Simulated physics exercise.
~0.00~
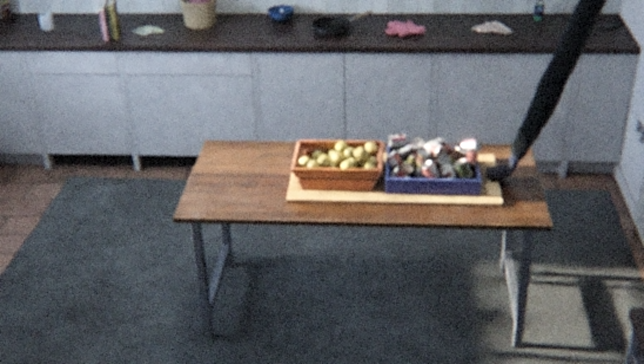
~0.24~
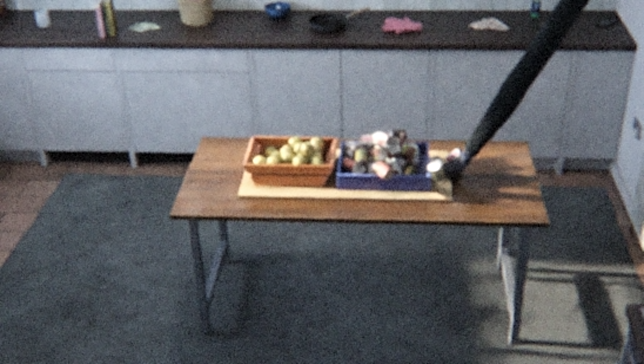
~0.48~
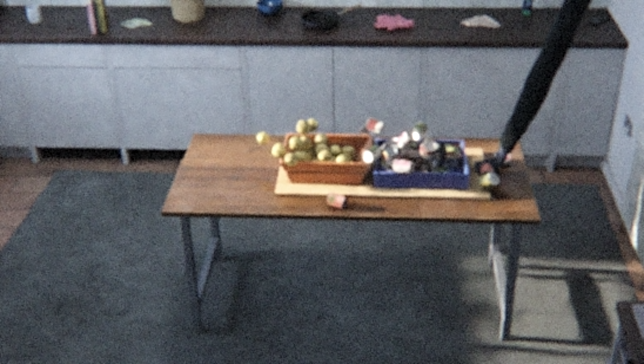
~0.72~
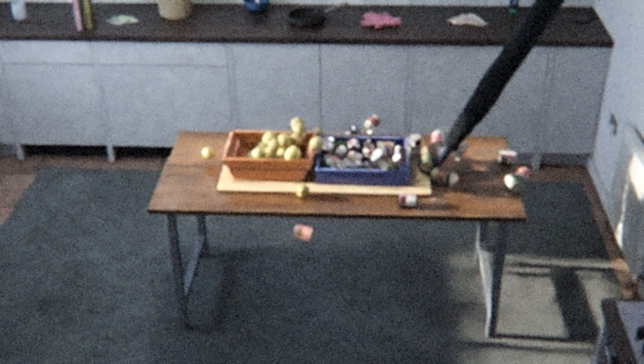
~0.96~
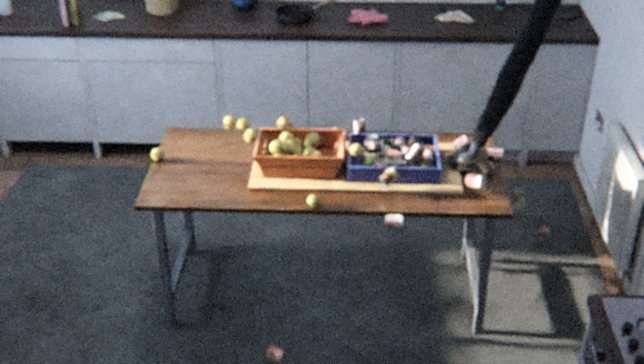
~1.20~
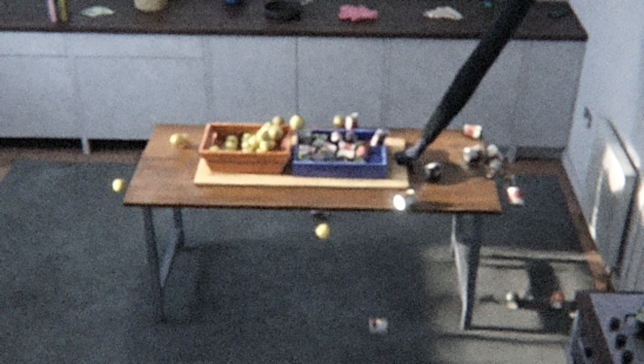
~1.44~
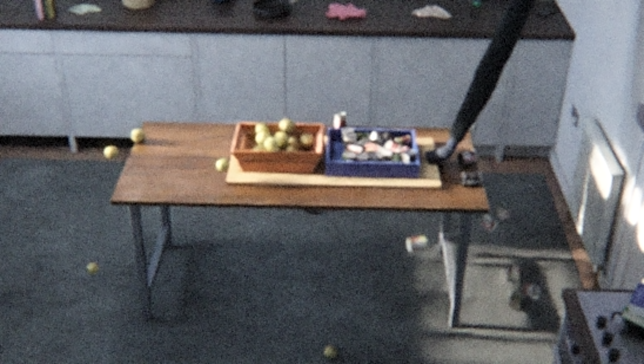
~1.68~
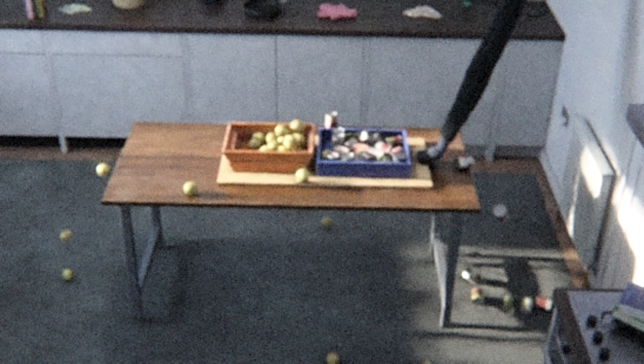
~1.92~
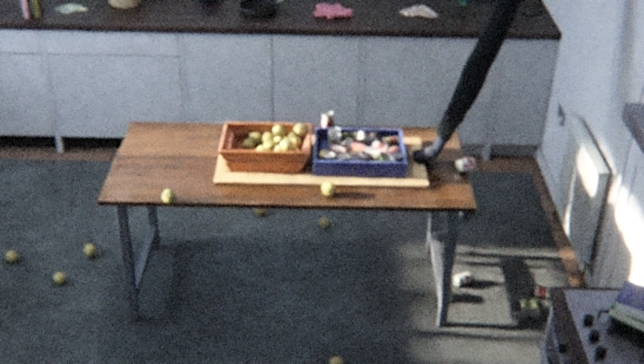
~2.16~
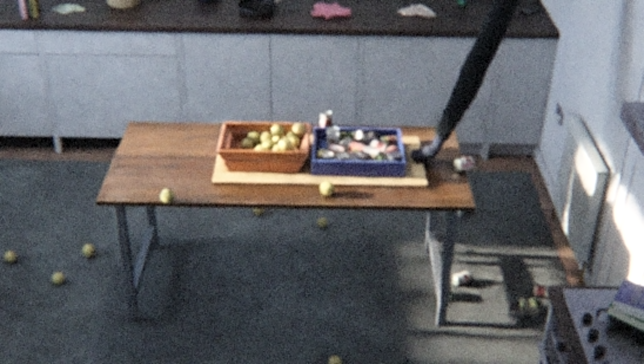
On a table, a dark arm shakes two containers sideways, spilling yellow apples and small tins.
